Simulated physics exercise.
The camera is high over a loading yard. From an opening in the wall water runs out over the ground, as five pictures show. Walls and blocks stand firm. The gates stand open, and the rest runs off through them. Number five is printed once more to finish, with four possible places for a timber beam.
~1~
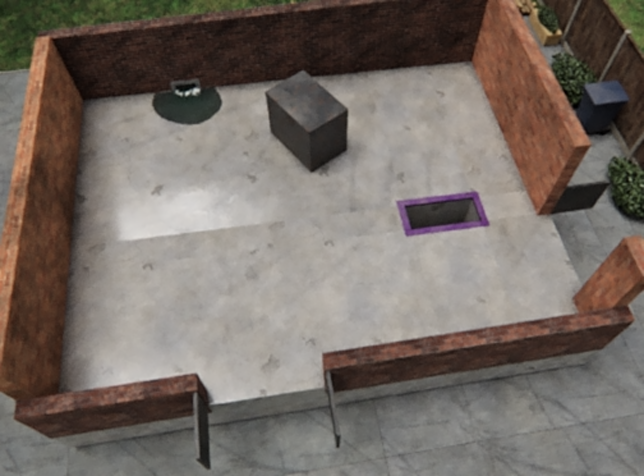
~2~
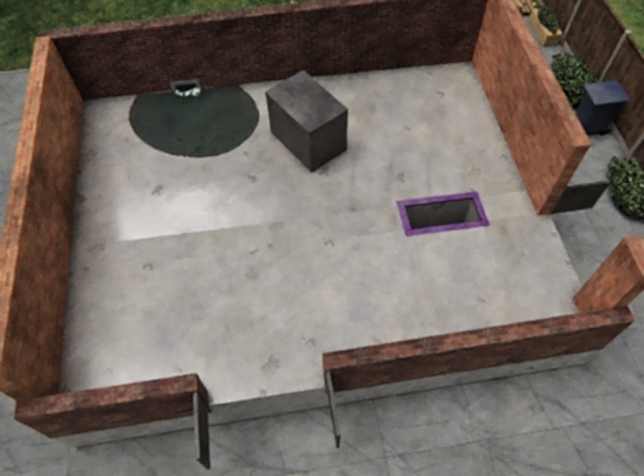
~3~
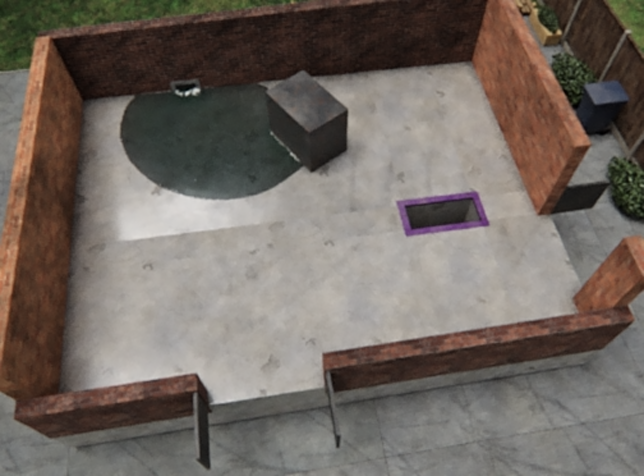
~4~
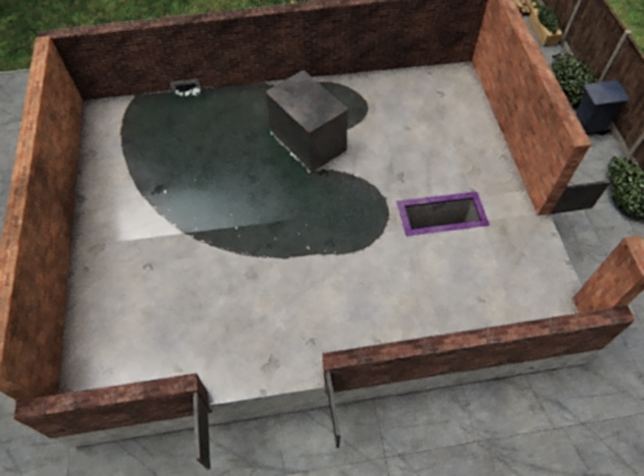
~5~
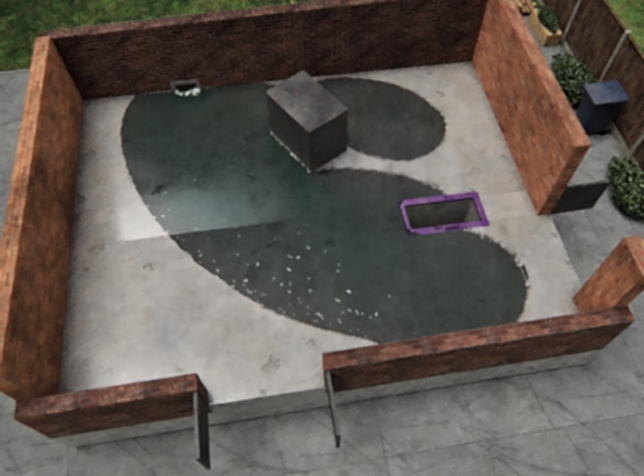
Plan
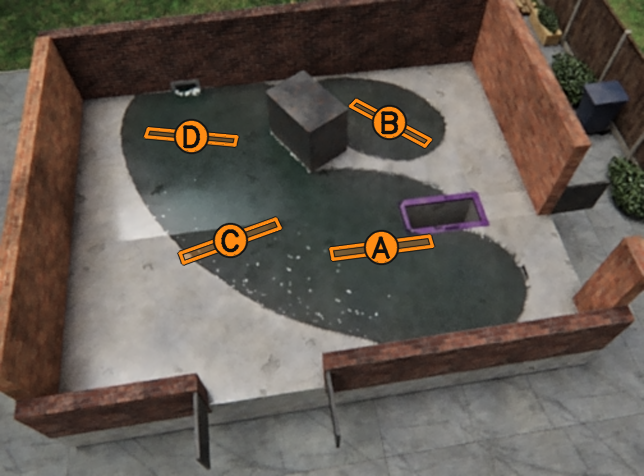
A walled loading yard with a pale concrete floor is seen from high above by a camera that stays still. Red-brick walls with open gaps enclose a dark grey block near the back and a purple-edged drain pit right of centre. Dark water spreads from an outfall at the back left, wraps around both sides of the block, then widens toward the front right, reaching and surrounding the pit.
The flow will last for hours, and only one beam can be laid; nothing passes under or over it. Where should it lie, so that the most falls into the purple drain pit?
A is best.
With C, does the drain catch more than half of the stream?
No.
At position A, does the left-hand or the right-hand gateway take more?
The right gate.
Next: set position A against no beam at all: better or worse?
It is better.
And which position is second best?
Position C.
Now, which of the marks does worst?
Position D.
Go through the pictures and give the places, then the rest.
Outfall at (186, 86); purple drain pit at (443, 213); open gate at (554, 255); open gate at (265, 380); front seen at (196, 118), 2 % of the ground wet; purple drain pit still dry, in the first picture.
Front seen at (227, 146), 7 % of the ground wet; purple drain pit still dry, in the second picture.
Front seen at (277, 179), 15 % of the ground wet; purple drain pit still dry, in the third picture.
Front seen at (362, 241), 27 % of the ground wet; purple drain pit still dry, in the fourth picture.
Front seen at (511, 277), 46 % of the ground wet; purple drain pit taking water, in the fifth picture.
On the marked copy, A from (331, 254) to (431, 241); B from (353, 103) to (427, 142); C from (181, 258) to (277, 223); D from (147, 132) to (235, 140).
For position A, about 53 % of the stream goes into the purple drain pit, about 47 % out by the gates.
For position B, about 20 % of the stream goes into the purple drain pit, about 80 % out by the gates.
For position C, about 36 % of the stream goes into the purple drain pit, about 63 % out by the gates.
For position D, about 11 % of the stream goes into the purple drain pit, about 88 % out by the gates.
